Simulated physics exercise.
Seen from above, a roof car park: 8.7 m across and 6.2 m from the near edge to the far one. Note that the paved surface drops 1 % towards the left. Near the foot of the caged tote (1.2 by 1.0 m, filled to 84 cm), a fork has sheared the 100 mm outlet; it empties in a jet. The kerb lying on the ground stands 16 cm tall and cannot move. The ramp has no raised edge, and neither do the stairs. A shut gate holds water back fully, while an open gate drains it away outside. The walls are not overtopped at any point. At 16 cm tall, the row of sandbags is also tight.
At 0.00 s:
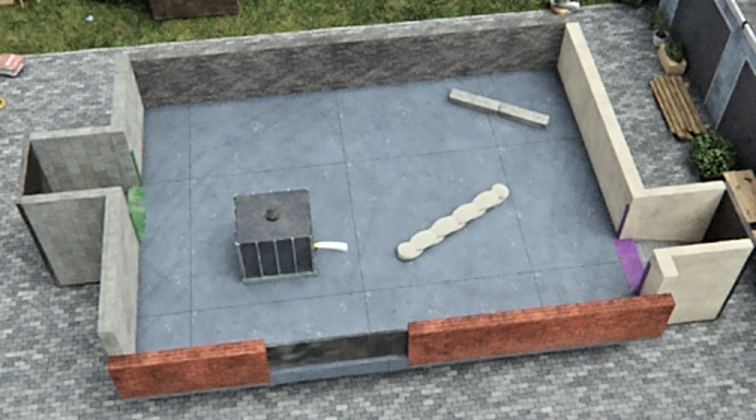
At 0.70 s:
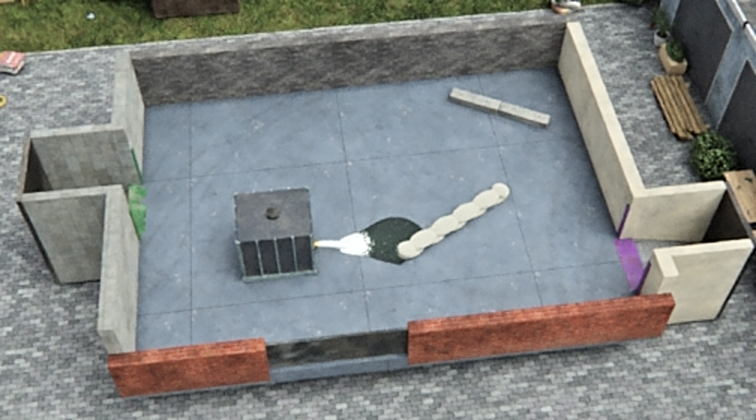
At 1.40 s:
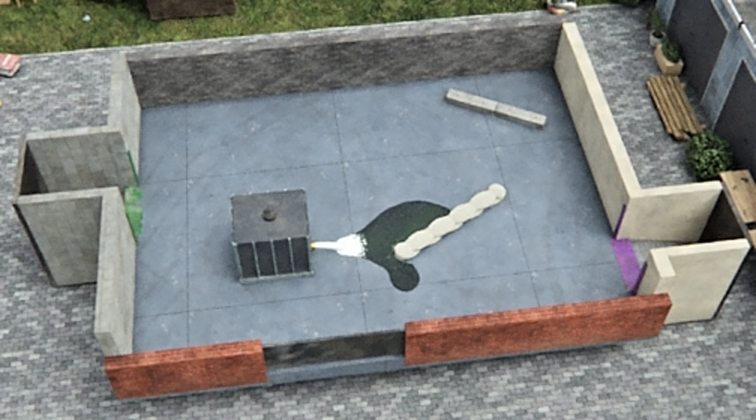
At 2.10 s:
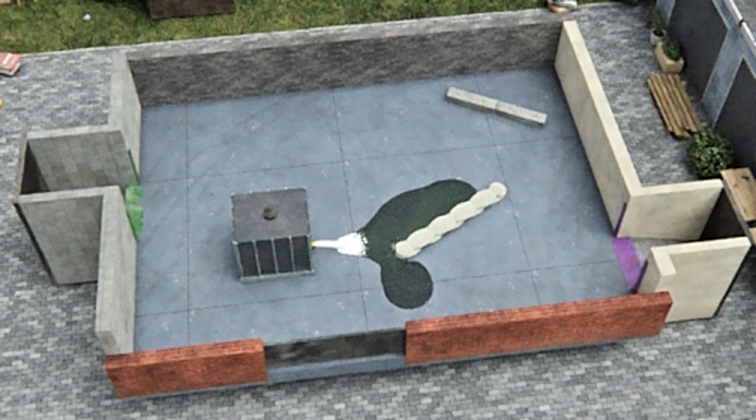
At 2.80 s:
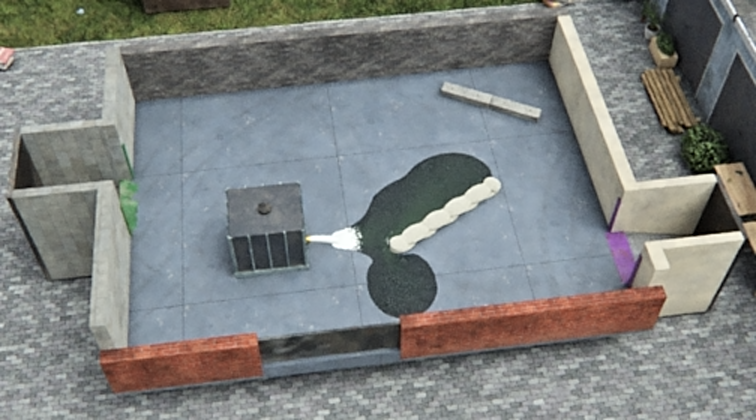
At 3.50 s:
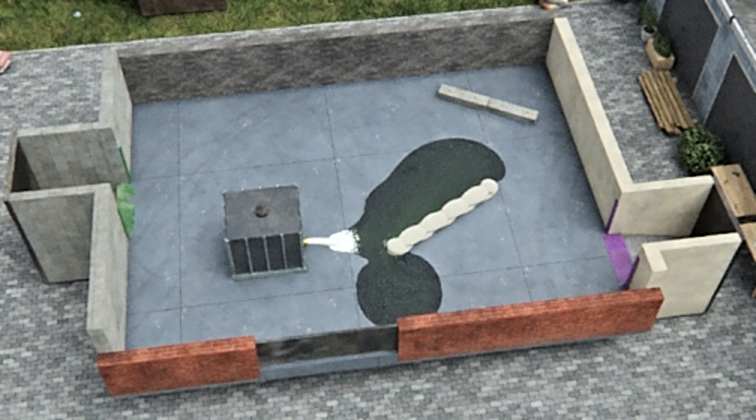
A dark caged tote spurts liquid rightward, and a dark wet patch spreads around a pale barrier.
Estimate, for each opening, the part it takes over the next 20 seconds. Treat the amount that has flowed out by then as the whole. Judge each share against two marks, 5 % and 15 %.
Against the marks, the gate opening gets less than 5 %; the stairwell (marked green) gets less than 5 %; the ramp down (marked purple) gets less than 5 %.
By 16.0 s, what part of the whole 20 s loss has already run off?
Share by that time: About 0 %.
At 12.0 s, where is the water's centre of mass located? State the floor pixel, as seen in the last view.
I'd say somewhere about (413, 184).
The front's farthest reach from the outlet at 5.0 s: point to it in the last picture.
(519, 139).
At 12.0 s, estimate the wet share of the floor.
It comes to about 40 percent wet.
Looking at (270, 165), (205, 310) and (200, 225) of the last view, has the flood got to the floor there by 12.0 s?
Bone dry, bone dry, bone dry.
After 5.0 s water covers 15 % of the floor and is deepest (8 cm) near (390, 244); gone so far, the gate opening 0 %, the stairwell (marked green) 0 %, the ramp down (marked purple) 0 %.
After 8.0 s water covers 25 % of the floor and is deepest (7 cm) near (390, 244); gone so far, the gate opening 0 %, the stairwell (marked green) 0 %, the ramp down (marked purple) 0 %.
After 12.0 s water covers 40 % of the floor and is deepest (6 cm) near (390, 244); gone so far, the gate opening 0 %, the stairwell (marked green) 0 %, the ramp down (marked purple) 0 %.
After 16.0 s water covers 55 % of the floor and is deepest (6 cm) near (390, 244); gone so far, the gate opening 0 %, the stairwell (marked green) 0 %, the ramp down (marked purple) 0 %.
After 20.0 s water covers 70 % of the floor and is deepest (5 cm) near (390, 244); gone so far, the gate opening 0 %, the stairwell (marked green) 0 %, the ramp down (marked purple) 0 %.
